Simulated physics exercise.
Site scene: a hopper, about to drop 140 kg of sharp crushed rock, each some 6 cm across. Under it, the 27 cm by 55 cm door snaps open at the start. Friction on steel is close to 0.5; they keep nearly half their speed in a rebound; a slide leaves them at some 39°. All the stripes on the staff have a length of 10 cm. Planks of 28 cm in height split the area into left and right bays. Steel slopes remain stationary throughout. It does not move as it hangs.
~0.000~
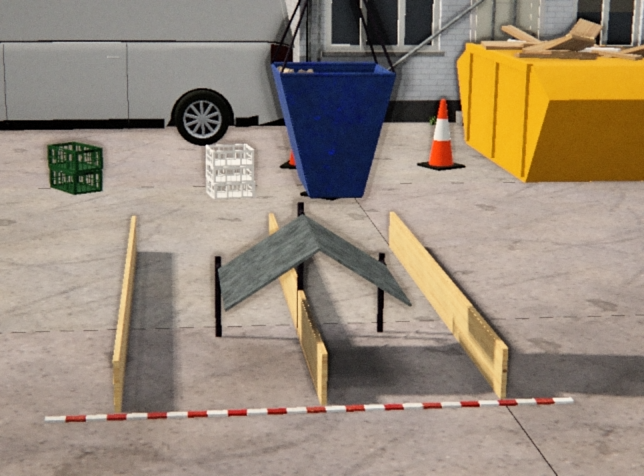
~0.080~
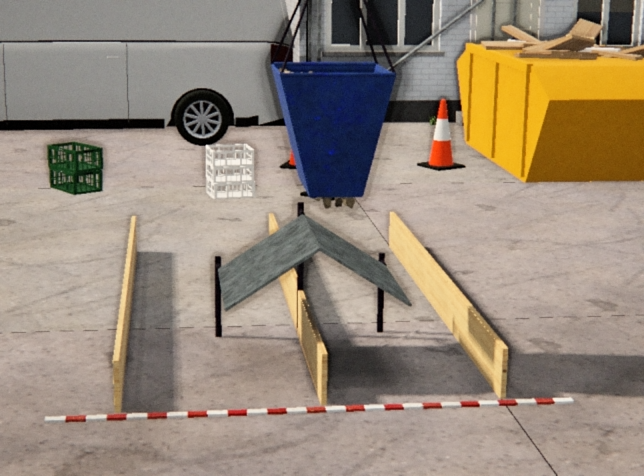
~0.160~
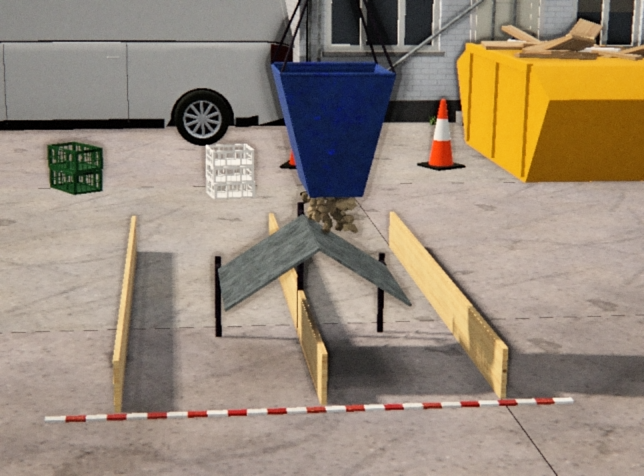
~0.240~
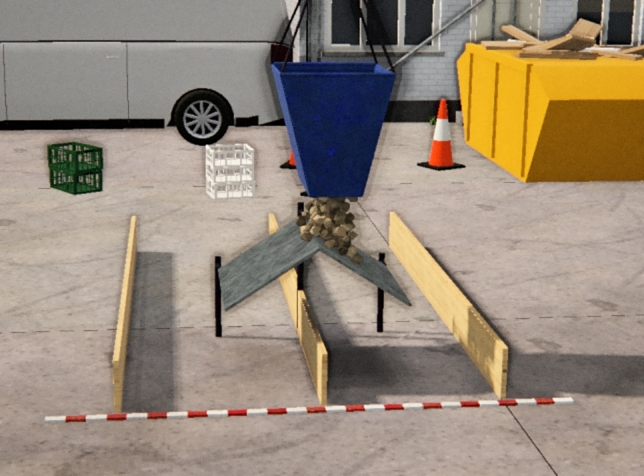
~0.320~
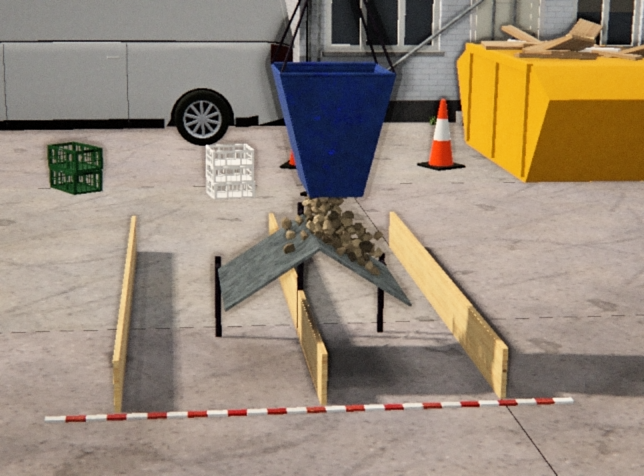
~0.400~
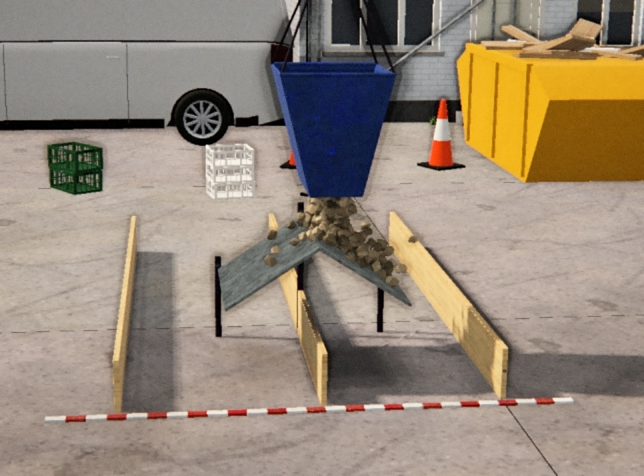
Blue hopper hanging still above a grey peaked ramp, releasing brown crushed rock that spreads mostly down the right slope.
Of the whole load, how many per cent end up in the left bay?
Some 13 per cent of it.
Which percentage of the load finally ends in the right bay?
About 85 per cent.
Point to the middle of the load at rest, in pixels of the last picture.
Middle of load approx at pixel (435, 350).
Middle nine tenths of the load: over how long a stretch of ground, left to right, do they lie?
180 cm.
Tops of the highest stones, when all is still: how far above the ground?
28 cm.
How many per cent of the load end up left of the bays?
I'd say close to 0 per cent of the load ends there.
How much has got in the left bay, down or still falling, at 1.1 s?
Share: Around 5 %.
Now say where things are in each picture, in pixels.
The outlet is at (337, 188); nothing has dropped yet, in the first frame.
The outlet is at (337, 188); 5 % is out, in the second frame.
Outlet at (337, 188), the stream shows down to (344, 220); 87 % still inside, in the third frame.
Outlet at (337, 188), the stream shows down to (349, 248); 81 % still inside, in the fourth frame.
Outlet at (337, 188), the stream shows down to (366, 259); 77 % still inside, in the fifth frame.
Outlet at (337, 188), the stream shows down to (391, 271); 69 % still inside, in the sixth frame.
After 0.7 s, 28 % in the hopper, 55 % on the steel, 16 % falling or lying in the right bay; the stones farthest right are at (472, 346).
After 1.1 s, 3 % in the hopper, 35 % on the steel, 5 % falling or lying in the left bay, 57 % falling or lying in the right bay; the stones farthest right are at (486, 355).
After 1.7 s, 0 % in the hopper, 2 % on the steel, 12 % falling or lying in the left bay, 85 % falling or lying in the right bay; the stones farthest right are at (479, 338).
After 2.6 s, 0 % in the hopper, 13 % falling or lying in the left bay, 87 % falling or lying in the right bay; the stones farthest right are at (482, 344).
After 4.5 s, 0 % in the hopper, 13 % in the left bay, 87 % in the right bay; the stones farthest right are at (484, 345).
